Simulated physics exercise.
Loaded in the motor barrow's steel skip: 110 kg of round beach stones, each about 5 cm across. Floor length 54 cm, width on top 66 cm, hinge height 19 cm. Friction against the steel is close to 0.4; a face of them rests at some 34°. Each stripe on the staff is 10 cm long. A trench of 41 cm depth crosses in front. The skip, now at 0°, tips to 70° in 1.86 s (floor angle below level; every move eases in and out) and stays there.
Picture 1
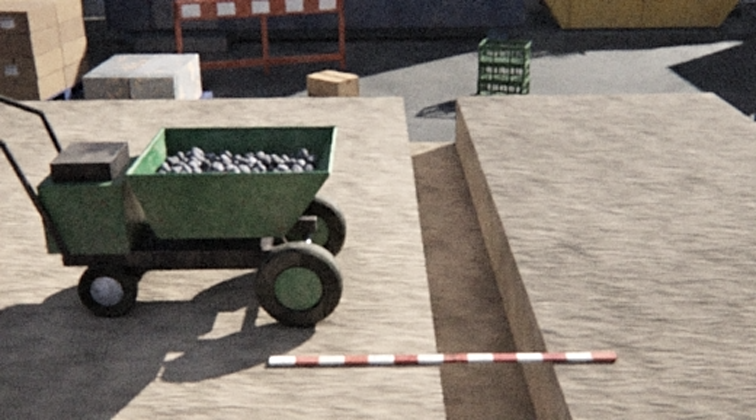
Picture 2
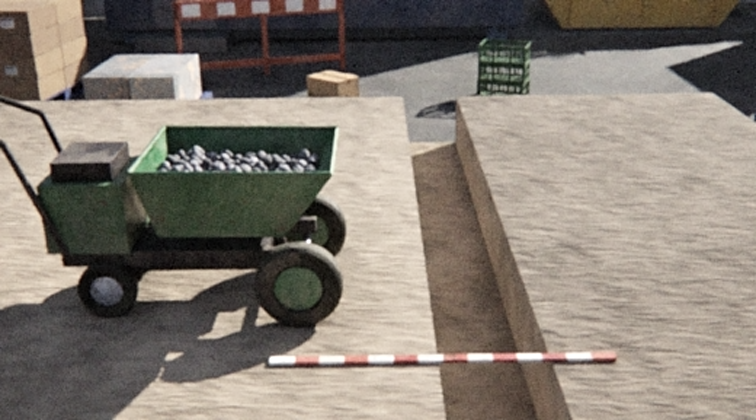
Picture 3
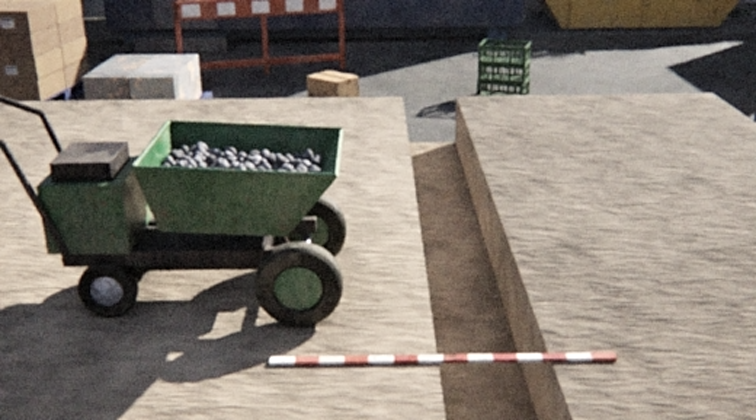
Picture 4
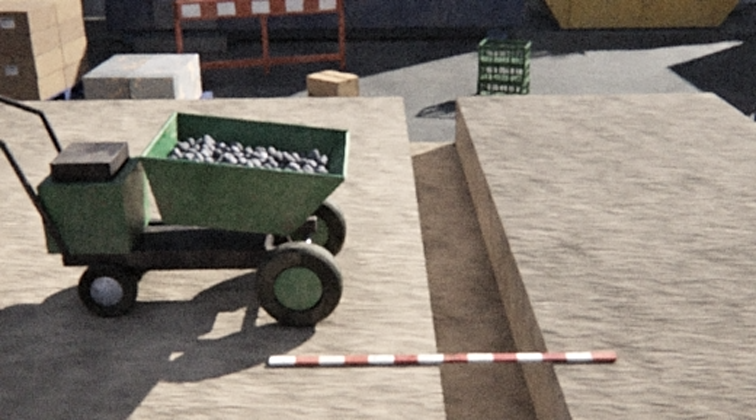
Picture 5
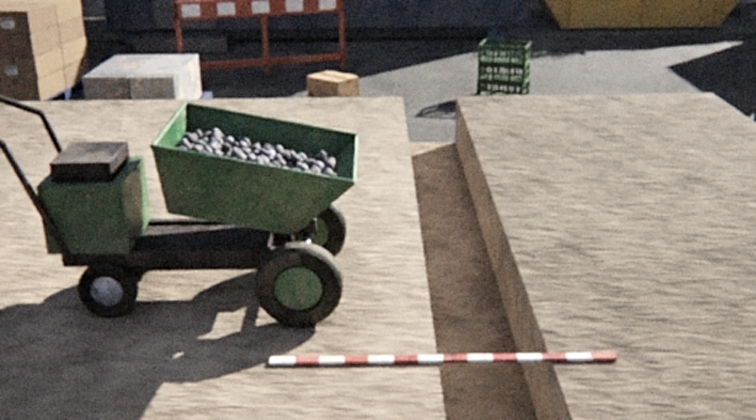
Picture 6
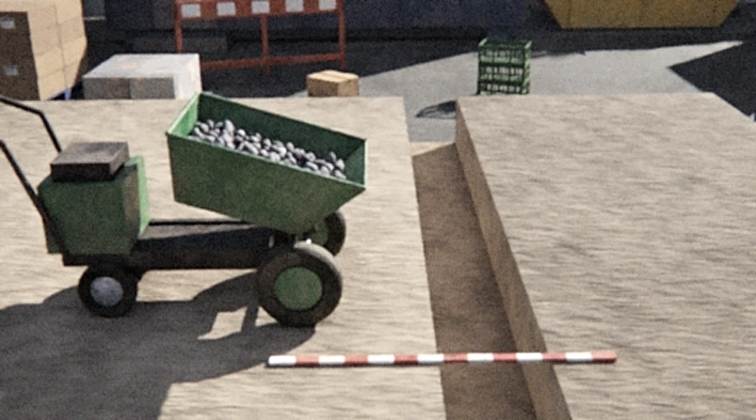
A green skip full of grey stones sits level on a small motor barrow beside a trench, then begins to tilt slowly forward to the right. Its rear end lifts steadily off the chassis and the slope steepens, while the stones ride along inside and the wheels stay still.
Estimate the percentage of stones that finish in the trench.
About 100 per cent.
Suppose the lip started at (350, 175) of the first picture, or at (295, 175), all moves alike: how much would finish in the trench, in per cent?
First some 100, then 80 per cent.
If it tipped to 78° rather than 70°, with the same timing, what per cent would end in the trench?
It would be near 100 per cent.
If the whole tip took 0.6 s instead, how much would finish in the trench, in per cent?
In that case some 95 per cent.
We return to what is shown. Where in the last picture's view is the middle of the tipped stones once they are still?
Around (478, 353).
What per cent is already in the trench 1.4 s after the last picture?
Some 50 per cent.
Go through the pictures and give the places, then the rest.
Lip at (330, 174), floor tilted 0°, highest stones at (219, 162), in the first picture.
Lip at (332, 174), floor tilted 1°, highest stones at (202, 161), in the second picture.
Lip at (337, 176), floor tilted 3°, highest stones at (195, 156), in the third picture.
Lip at (345, 179), floor tilted 7°, highest stones at (198, 150), in the fourth picture.
Lip at (355, 183), floor tilted 12°, highest stones at (200, 140), in the fifth picture.
Lip at (366, 189), floor tilted 17°, highest stones at (207, 131), in the sixth picture.
Then, 0.8 s after the last picture the floor is at 59°, 100 % in the skip; the foremost stones are at (420, 212).
Then, 1.4 s after the last picture the floor is at 70°, 49 % in the skip, 51 % in the trench; the foremost stones are at (519, 355).
Then, 1.7 s after the last picture the floor is at 70°, 24 % in the skip, 76 % in the trench; the foremost stones are at (523, 375).
Then, 3.7 s after the last picture the floor is at 70°, 0 % in the skip, 100 % in the trench; the foremost stones are at (526, 379).
